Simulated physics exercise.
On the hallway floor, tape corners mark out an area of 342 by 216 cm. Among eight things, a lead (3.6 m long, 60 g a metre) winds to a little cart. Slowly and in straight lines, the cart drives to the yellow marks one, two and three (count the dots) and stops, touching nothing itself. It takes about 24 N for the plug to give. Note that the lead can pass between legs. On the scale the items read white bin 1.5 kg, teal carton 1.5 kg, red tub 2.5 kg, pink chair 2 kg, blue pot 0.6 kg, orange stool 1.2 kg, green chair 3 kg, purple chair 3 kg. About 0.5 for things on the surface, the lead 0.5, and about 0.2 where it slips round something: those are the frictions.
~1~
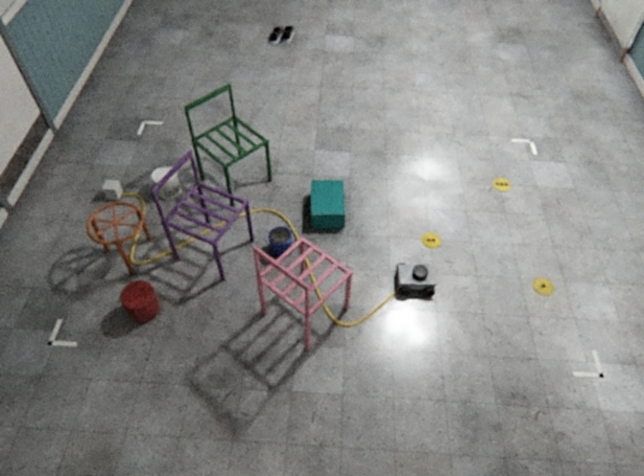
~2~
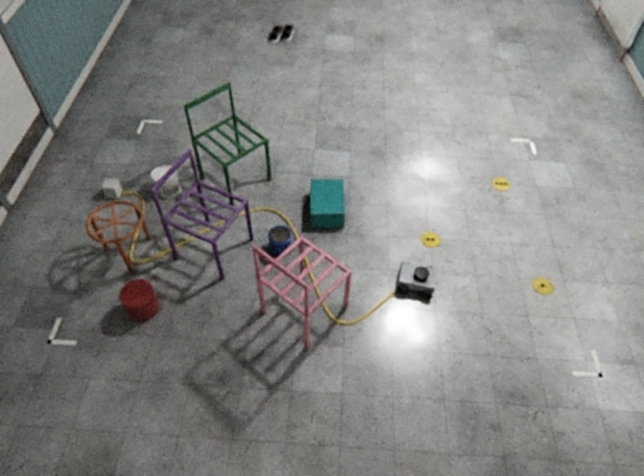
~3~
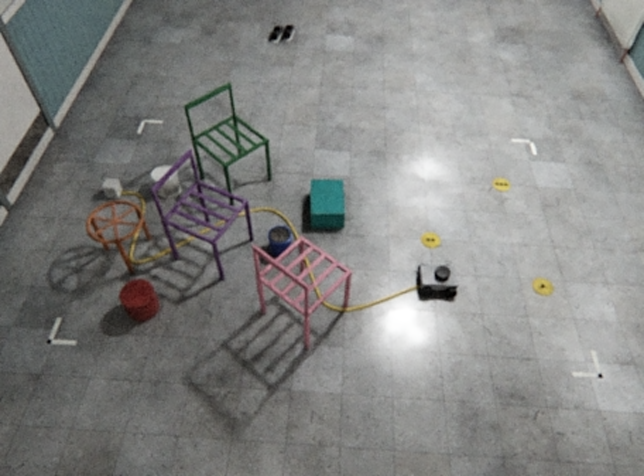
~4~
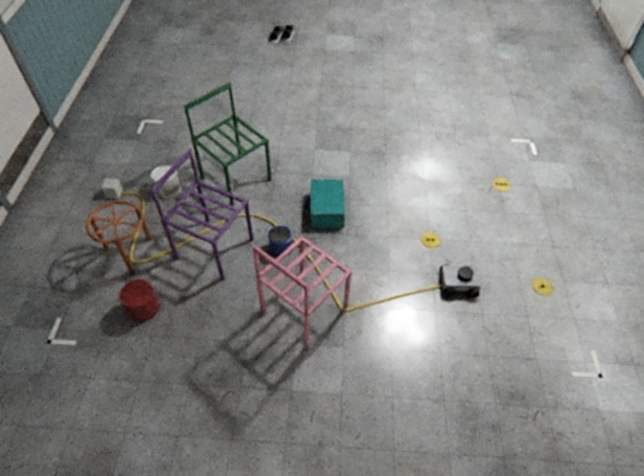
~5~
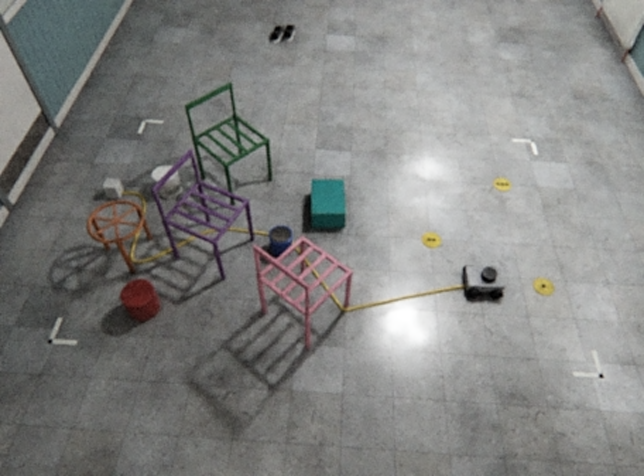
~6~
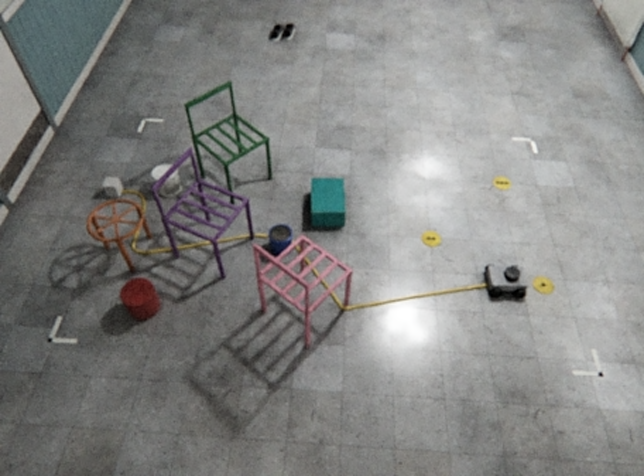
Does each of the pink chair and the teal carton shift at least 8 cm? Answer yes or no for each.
Pink chair - yes, teal carton - no.
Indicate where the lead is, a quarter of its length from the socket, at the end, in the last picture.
Approximate location in pixels: (194, 238).
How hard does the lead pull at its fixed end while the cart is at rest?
It comes out close to 5 N.
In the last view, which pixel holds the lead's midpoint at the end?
Halfway point, last view: Approx. (314, 261).
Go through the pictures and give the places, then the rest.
The first picture shows shows, pink chair (305, 274); teal carton (328, 197); marks (543, 287) (431, 241) (502, 185); lead runs through (367, 316); cart (407, 282).
In the second picture, shows, lead runs through (367, 315); cart (408, 282).
In the third picture, shows, lead runs through (378, 302); cart (429, 283).
In the fourth picture, shows, lead runs through (398, 296); cart (451, 283).
In the fifth picture, shows, lead runs through (420, 295); cart (474, 284).
The sixth picture shows shows, pink chair (305, 272); teal carton (328, 195); lead runs through (442, 292); cart (497, 283).
Next, cart at (514, 272), lead slack at the fixed end; nothing else has moved.
Then, cart at (444, 243), lead slack at the fixed end; nothing else has moved.
After that, cart at (469, 209), lead slack at the fixed end; nothing else has moved.
Later, cart at (500, 183), 5 N at the fixed end; pink chair 13 cm off its start, blue pot 4 cm off its start.
At the end, cart at (500, 183), 5 N at the fixed end; pink chair 13 cm off its start at (307, 254), teal carton 0 cm off its start at (328, 194), blue pot 4 cm off its start at (278, 237).
